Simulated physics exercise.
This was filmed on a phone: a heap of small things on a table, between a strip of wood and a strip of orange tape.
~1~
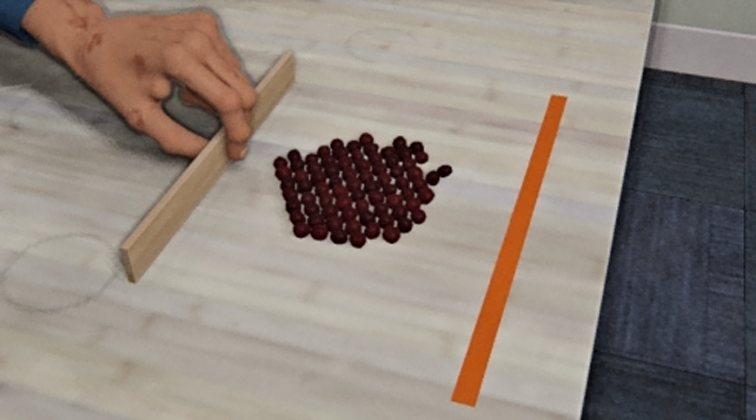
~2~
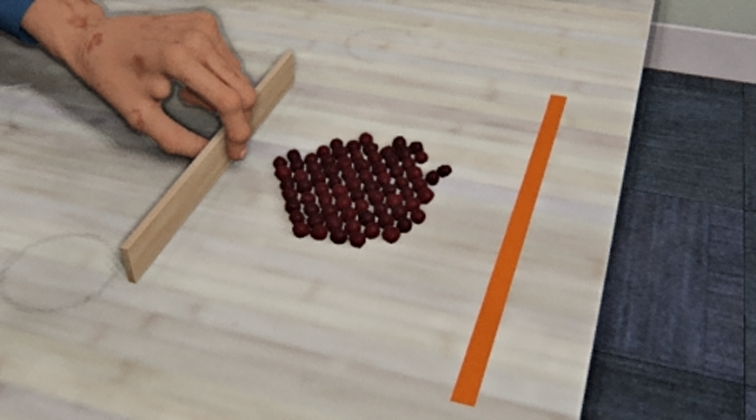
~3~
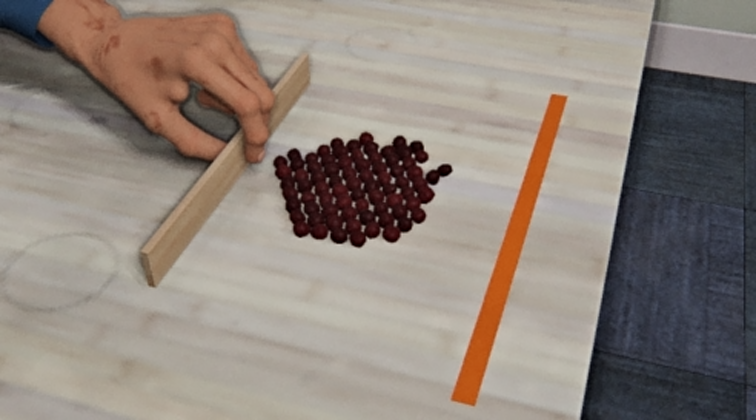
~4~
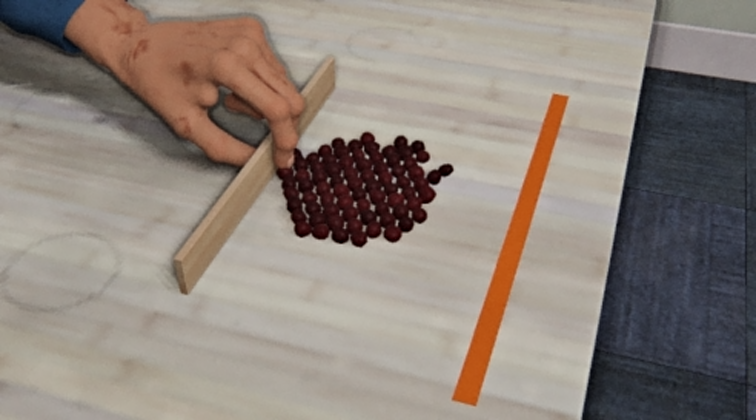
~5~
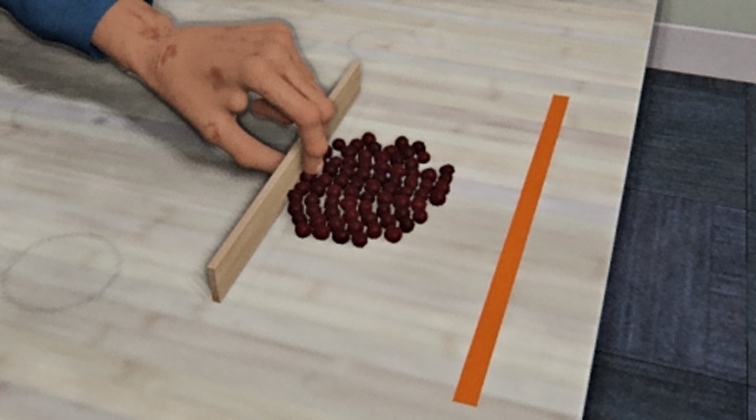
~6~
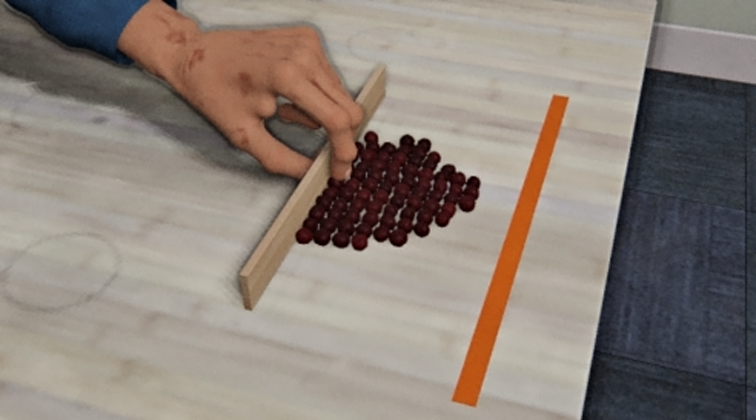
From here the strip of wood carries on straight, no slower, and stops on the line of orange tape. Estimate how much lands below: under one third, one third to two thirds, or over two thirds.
From what I can see, not even a third drops off the table.
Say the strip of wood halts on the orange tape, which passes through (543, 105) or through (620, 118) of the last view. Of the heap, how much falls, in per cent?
20 and 100 percent, roughly.
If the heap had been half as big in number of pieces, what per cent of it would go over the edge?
I'd say close to 10 per cent.
Just after the last frame, strip of wood still moving, near (431, 174); heap all on the table, its front near (563, 197).
A moment on, strip of wood stopped at the orange tape; heap roughly a quarter over the edge.
When it is over, strip of wood stopped at the orange tape; heap roughly a quarter over the edge.
